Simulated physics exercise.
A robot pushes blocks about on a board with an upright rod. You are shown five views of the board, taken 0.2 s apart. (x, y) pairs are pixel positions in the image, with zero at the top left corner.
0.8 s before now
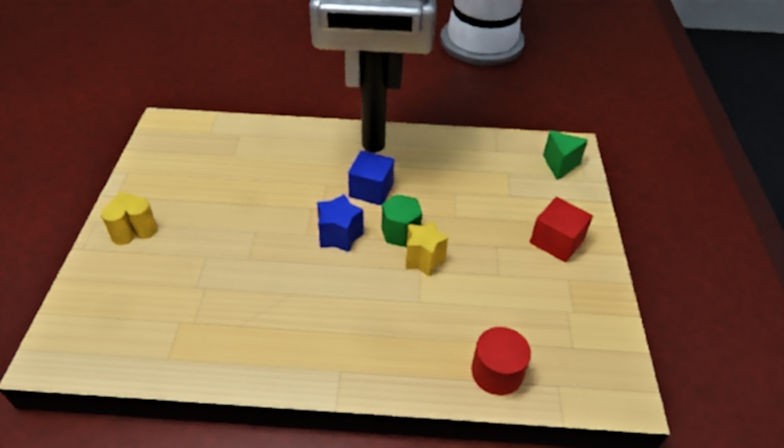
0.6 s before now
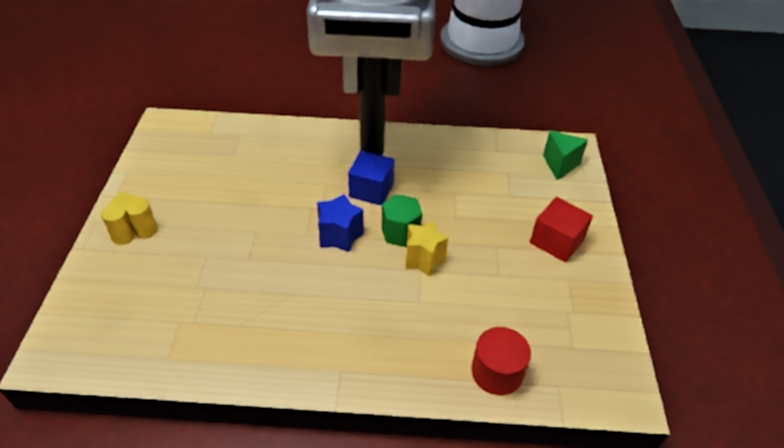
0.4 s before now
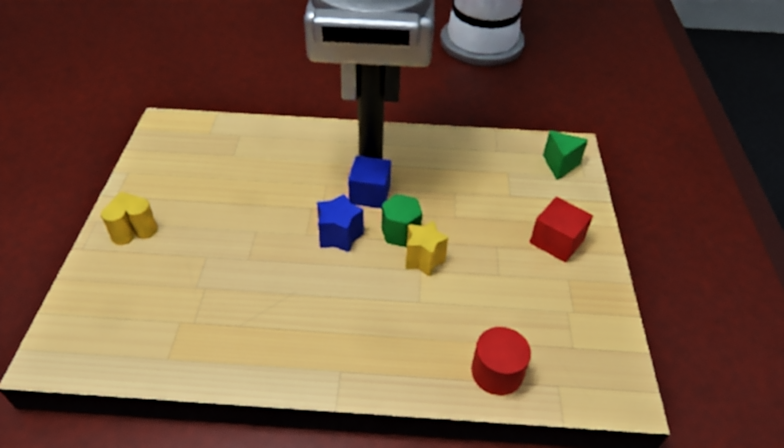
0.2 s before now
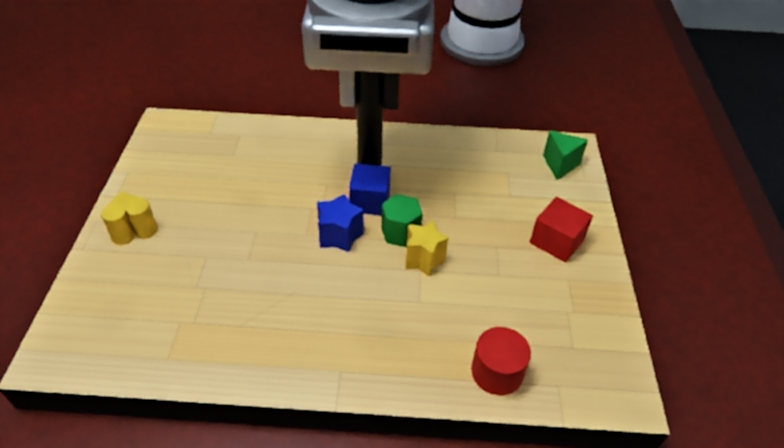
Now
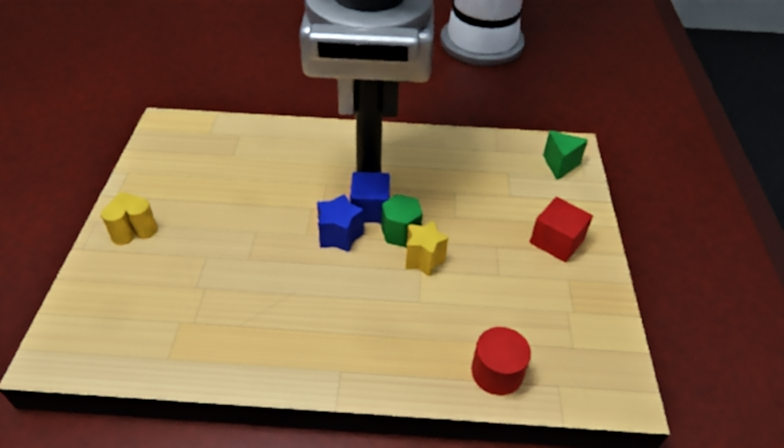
A robot arm with a black rod moved a little toward the viewer and pushed the blue cube a short way, close in between the blue star and green hexagon, while the other blocks stayed put.
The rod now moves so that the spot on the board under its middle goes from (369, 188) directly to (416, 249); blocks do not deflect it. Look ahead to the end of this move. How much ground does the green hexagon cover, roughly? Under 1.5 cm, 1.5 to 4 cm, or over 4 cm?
Over 4 cm.
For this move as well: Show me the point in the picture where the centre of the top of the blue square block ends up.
(367, 213)
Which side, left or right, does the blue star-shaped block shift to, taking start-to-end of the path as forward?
Facing from start to end, it will go to the right.
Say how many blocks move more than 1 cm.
The number will come to 3 or more.
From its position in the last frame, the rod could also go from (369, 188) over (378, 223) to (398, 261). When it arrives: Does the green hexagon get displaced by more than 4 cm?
I believe so.
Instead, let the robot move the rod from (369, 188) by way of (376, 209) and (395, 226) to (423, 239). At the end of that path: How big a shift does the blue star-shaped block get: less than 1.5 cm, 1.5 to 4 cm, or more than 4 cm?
It gets moved 1.5 to 4 cm.
The first path, step by step. One third of the way, rod (384, 194); blue star-shaped block (330, 217); blue square block (370, 203), turned 20° clockwise; green hexagon (405, 217), turned 25° anticlockwise; yellow star-shaped block (435, 241).
Two thirds of the way, rod (400, 214); blue star-shaped block (324, 221); blue square block (367, 212), turned 45° clockwise; green hexagon (409, 226), turned 40° anticlockwise; yellow star-shaped block (442, 248).
At the end, rod (417, 235); blue star-shaped block (324, 221); blue square block (367, 213), turned 50° clockwise; green hexagon (415, 249), turned 15° anticlockwise; yellow star-shaped block (450, 263), turned 50° anticlockwise.
